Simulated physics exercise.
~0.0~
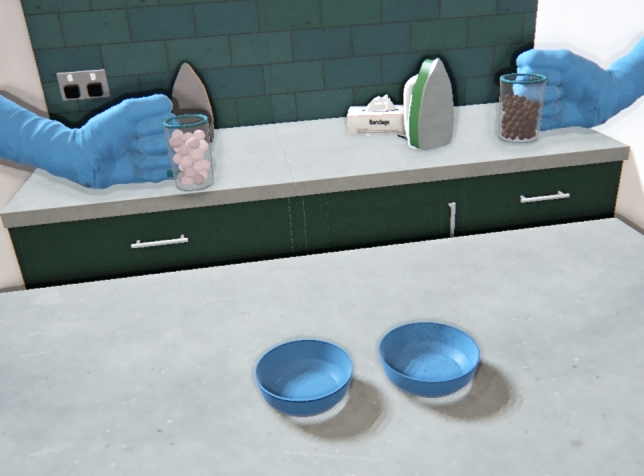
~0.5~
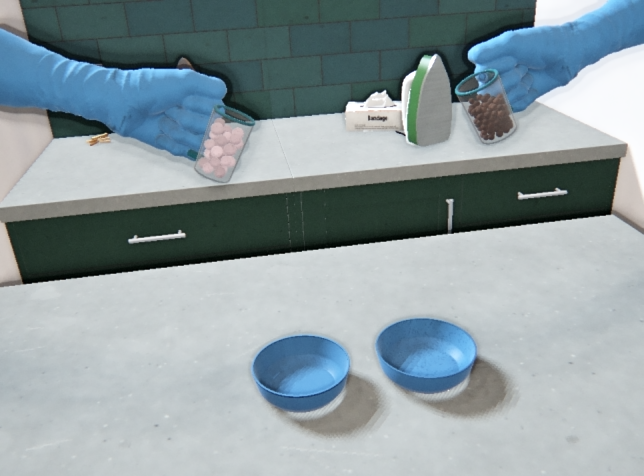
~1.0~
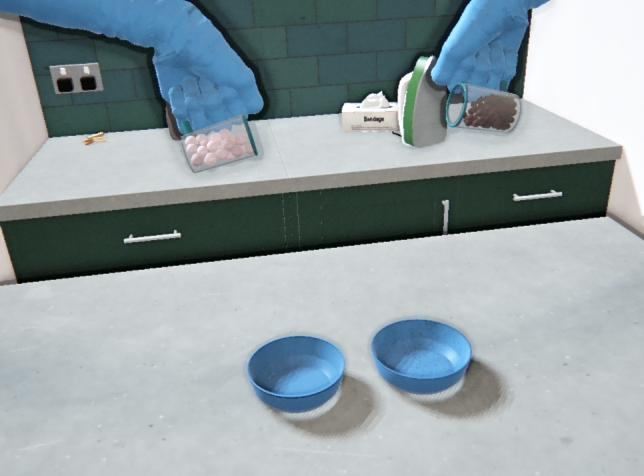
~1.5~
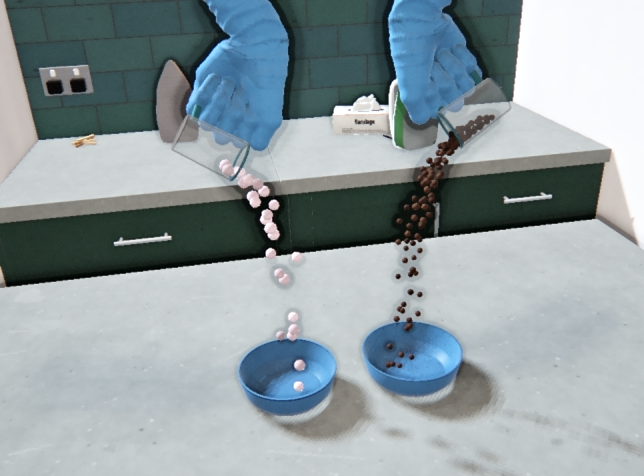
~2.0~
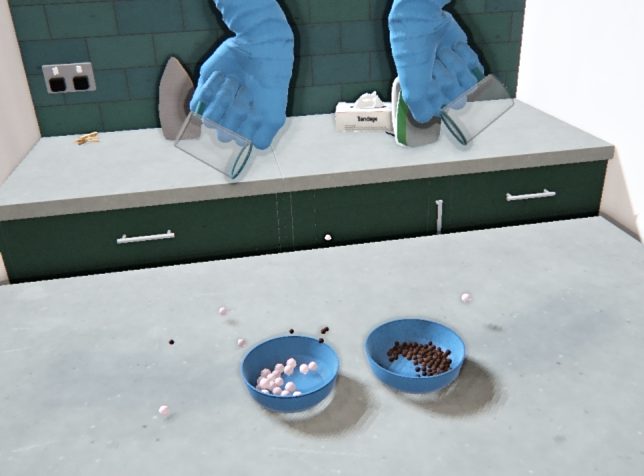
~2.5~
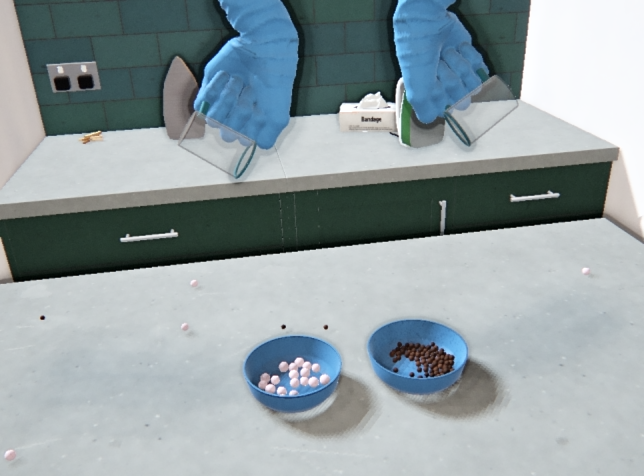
Two blue-gloved hands tip cups of pink and brown balls into blue dishes, scattering several outside.
